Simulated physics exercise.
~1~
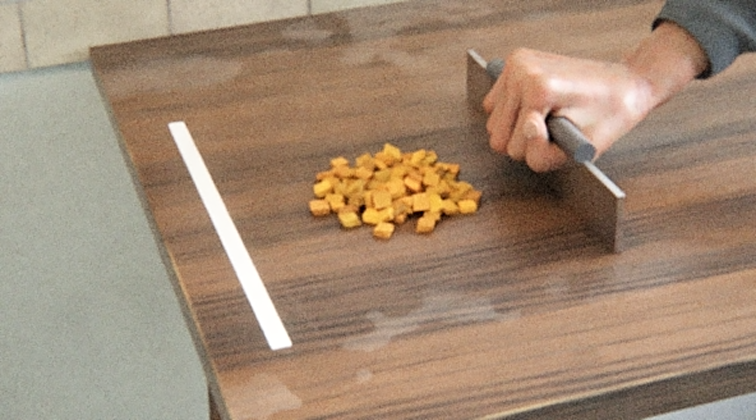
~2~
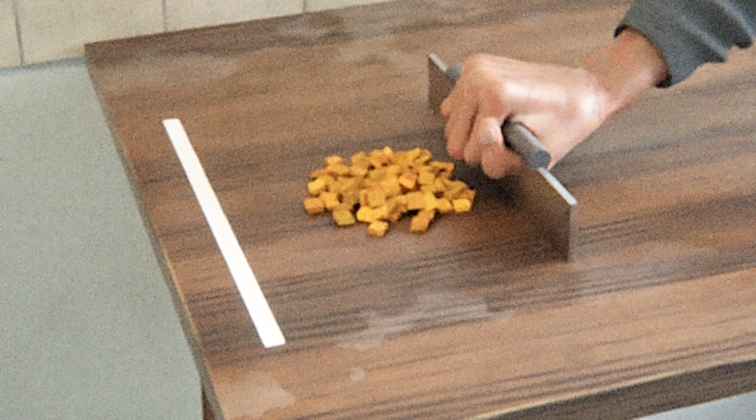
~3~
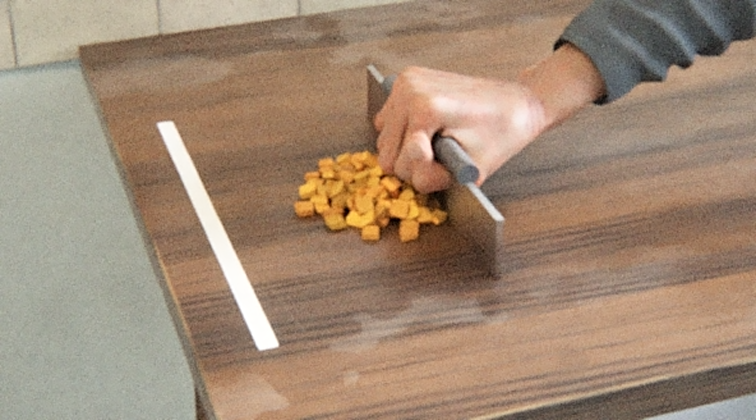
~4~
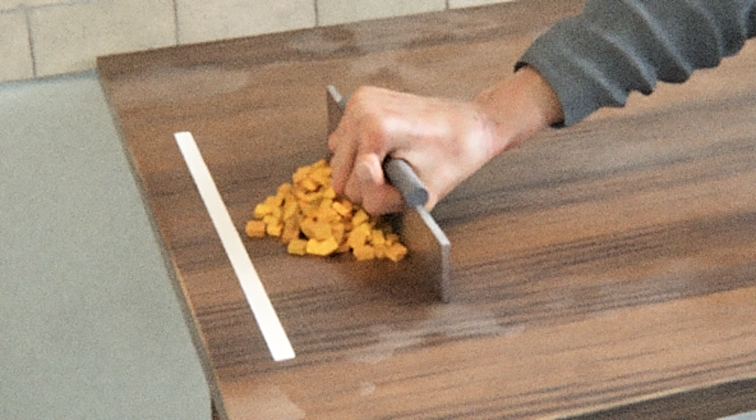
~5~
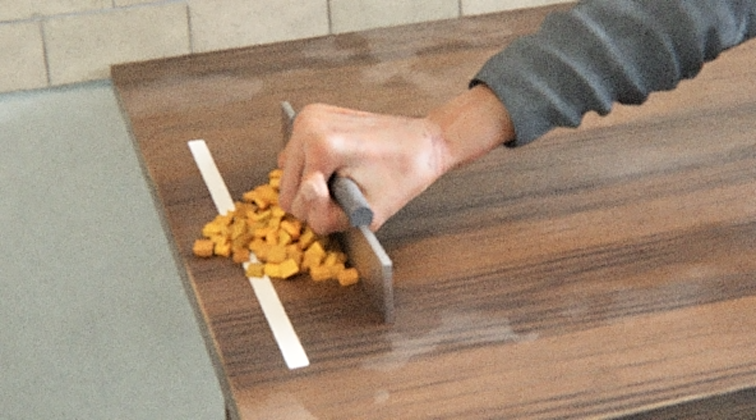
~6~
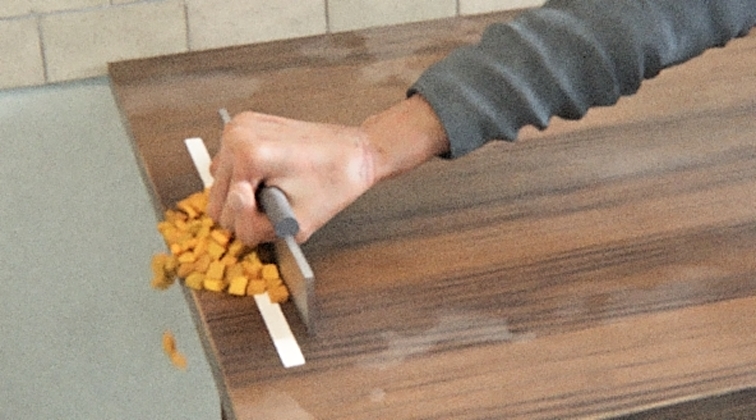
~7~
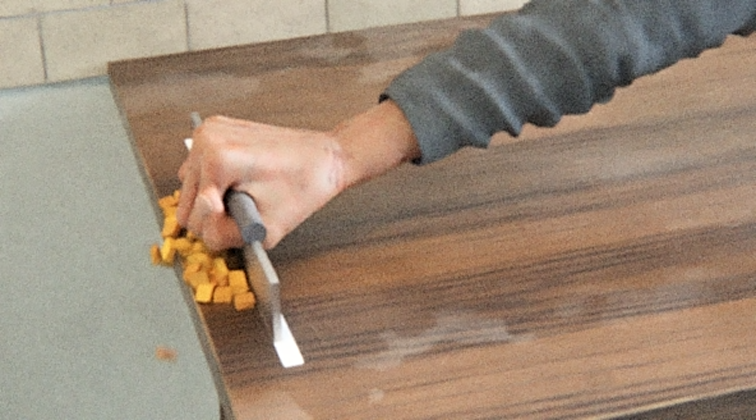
In the video, a hand slides a scraper leftward across a wooden table, pushing a heap of small orange-yellow cubes over a white tape strip to the edge, where some drop off before the scraper stops at the tape with other cubes still on the table.
